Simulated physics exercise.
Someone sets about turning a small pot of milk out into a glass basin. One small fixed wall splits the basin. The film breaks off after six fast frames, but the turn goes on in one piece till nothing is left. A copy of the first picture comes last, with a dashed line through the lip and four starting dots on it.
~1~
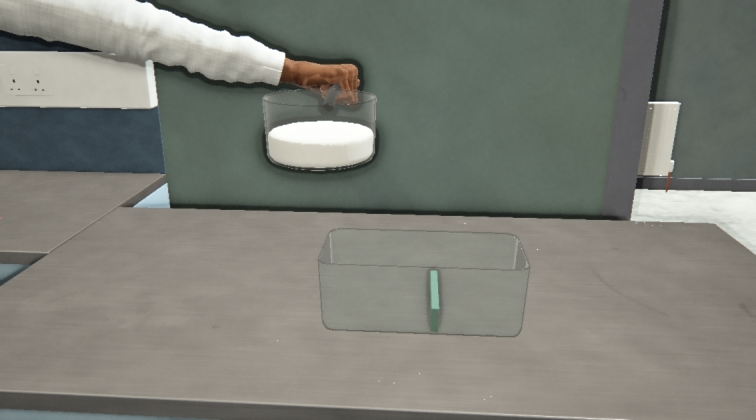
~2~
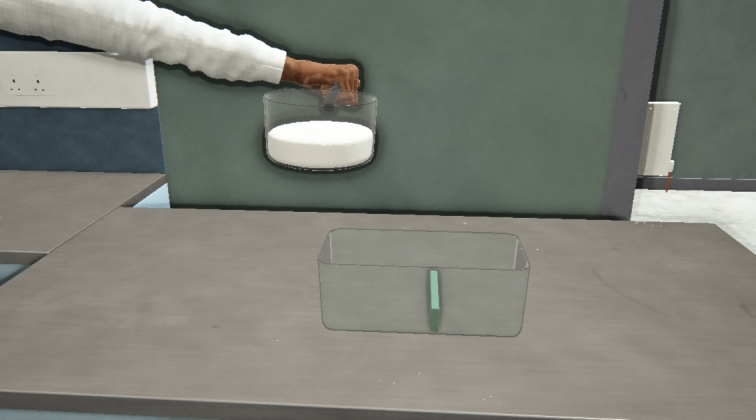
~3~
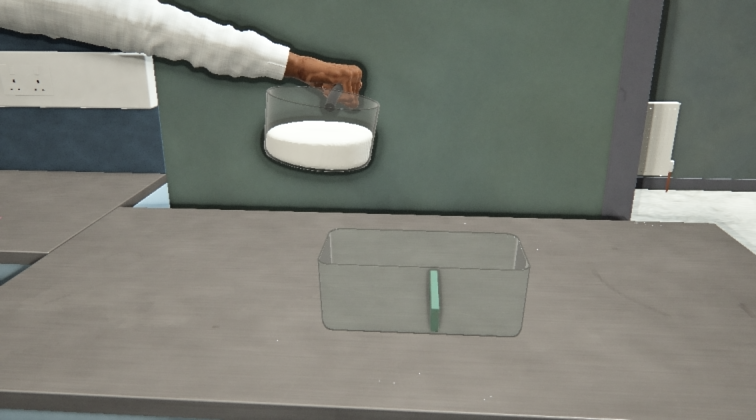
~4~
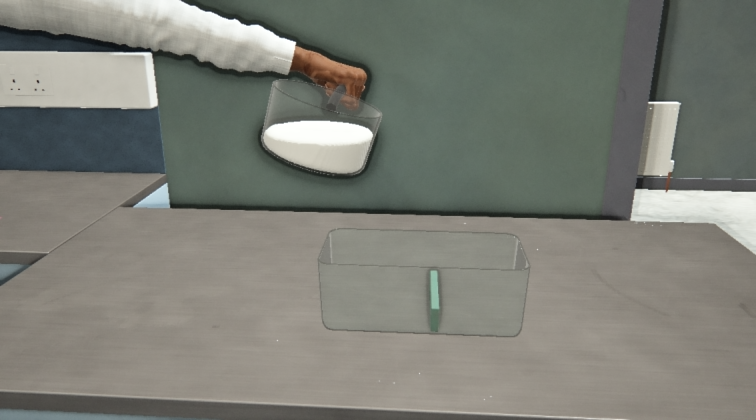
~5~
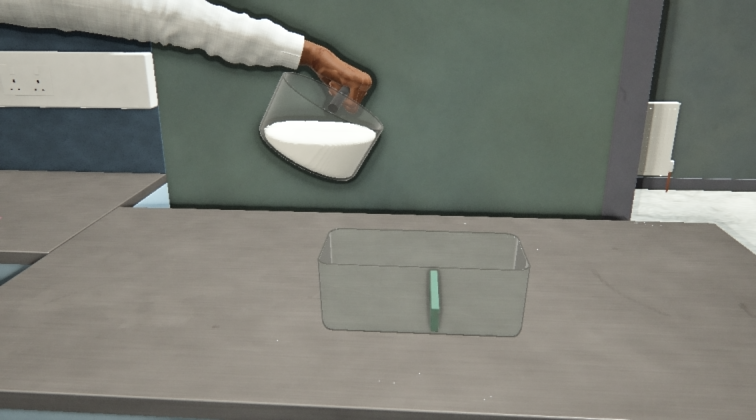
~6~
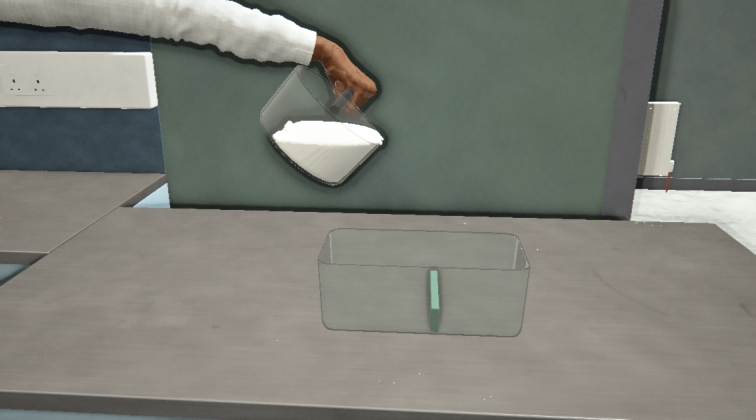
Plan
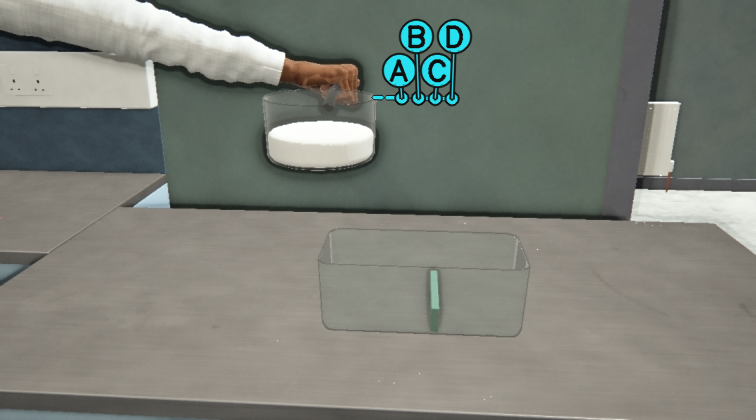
A brown hand in a white sleeve holding a clear pot of white milk above a glass basin, then steadily tilting it rightward.
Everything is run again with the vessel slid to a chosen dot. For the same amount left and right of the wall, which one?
Spot A.
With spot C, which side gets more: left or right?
The right side.
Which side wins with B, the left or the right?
The right one.
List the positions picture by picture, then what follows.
Upright, lip at (374, 97); basin from (322, 326) to (521, 334); top of the wall at (434, 288); nothing has left yet.
Upright, lip at (375, 99); nothing has left yet.
Tipped about 8°, lip at (377, 105); nothing has left yet.
Tipped about 17°, lip at (380, 114); nothing has left yet.
Tipped about 29°, lip at (381, 127); nothing has left yet.
Tipped about 43°, lip at (380, 141); milk is over the lip, down to (380, 141).
On the marked copy, A at (401, 98); B at (418, 98); C at (435, 98); D at (452, 98).
For spot A, about 52 % ends left of the wall and 47 % right of it.
For spot B, about 30 % ends left of the wall and 69 % right of it.
For spot C, about 9 % ends left of the wall and 90 % right of it.
For spot D, about 9 % ends left of the wall and 90 % right of it.
